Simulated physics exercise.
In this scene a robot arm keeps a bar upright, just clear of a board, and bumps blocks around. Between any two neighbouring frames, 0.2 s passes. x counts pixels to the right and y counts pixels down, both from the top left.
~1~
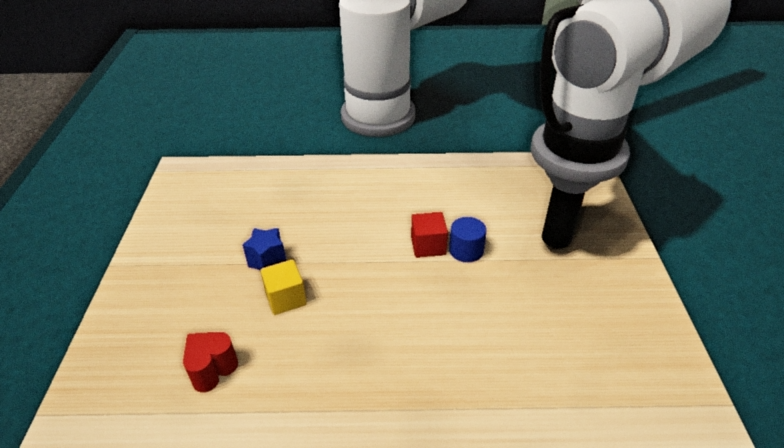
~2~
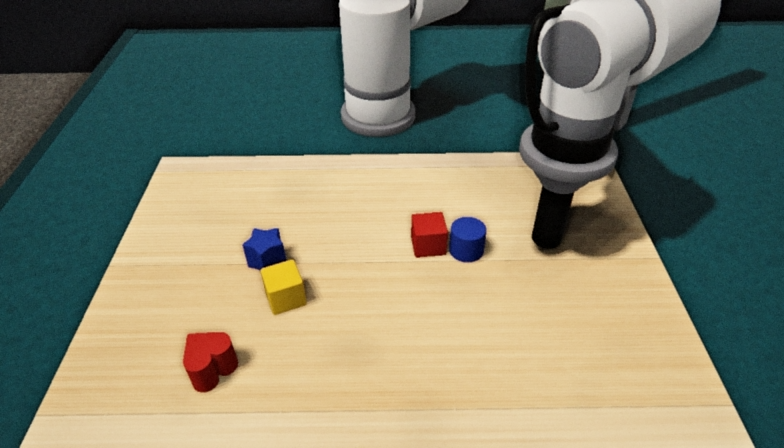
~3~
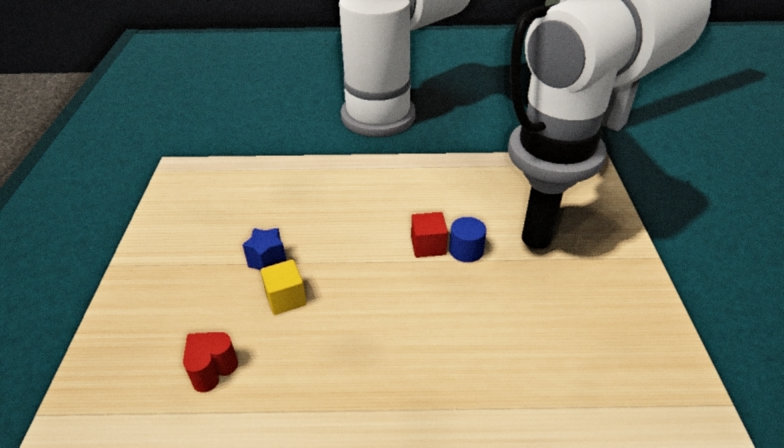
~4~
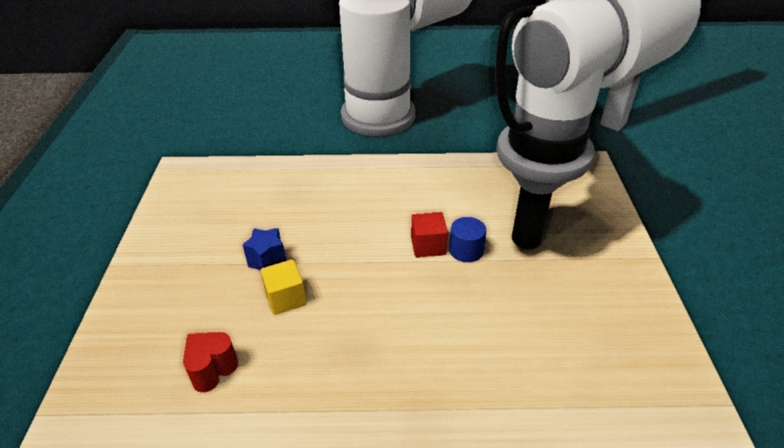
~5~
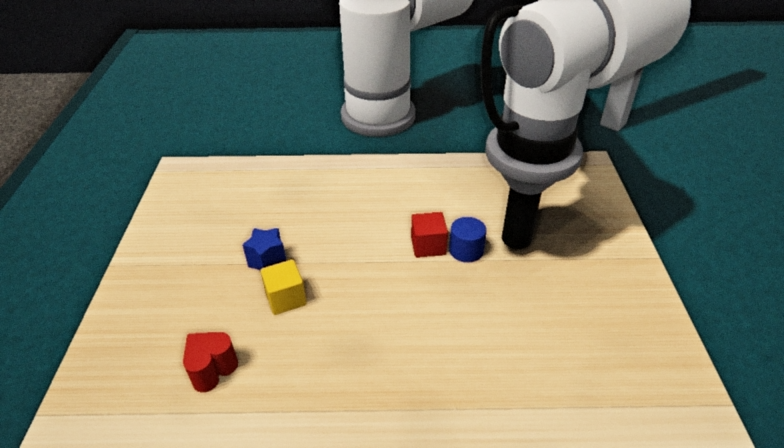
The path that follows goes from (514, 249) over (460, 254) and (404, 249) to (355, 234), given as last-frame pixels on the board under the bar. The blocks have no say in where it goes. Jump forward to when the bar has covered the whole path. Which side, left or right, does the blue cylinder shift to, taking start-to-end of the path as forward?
It heads left.
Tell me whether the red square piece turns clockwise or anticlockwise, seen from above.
Watching from overhead, you'd notice the red square piece rotating clockwise.
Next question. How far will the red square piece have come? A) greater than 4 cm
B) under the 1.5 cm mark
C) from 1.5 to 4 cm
That would be A.
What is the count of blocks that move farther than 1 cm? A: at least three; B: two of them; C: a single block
Choice B: Two of them.
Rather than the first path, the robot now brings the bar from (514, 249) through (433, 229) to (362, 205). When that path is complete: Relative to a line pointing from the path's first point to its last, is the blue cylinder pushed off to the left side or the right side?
Left side.
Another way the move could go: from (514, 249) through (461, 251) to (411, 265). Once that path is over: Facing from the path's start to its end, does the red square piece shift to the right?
The answer is yes.
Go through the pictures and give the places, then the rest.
The first picture shows tip of the bar (556, 239), middles of tops, red square piece (429, 223), blue cylinder (469, 227).
The second picture shows bar (546, 239), nothing pushed.
The third picture shows bar (536, 239), nothing pushed.
The fourth picture shows bar (526, 239), nothing pushed.
The fifth picture shows bar (516, 239), red square piece (429, 223), blue cylinder (469, 227).
What follows on the original path. One third of the way, bar (461, 244); red square piece (398, 220), turned 45° clockwise; blue cylinder (429, 231).
Two thirds of the way, bar (404, 239); red square piece (352, 208), turned 75° clockwise; blue cylinder (371, 227).
At the end, bar (354, 224); red square piece (328, 197), turned 100° clockwise; blue cylinder (331, 229).
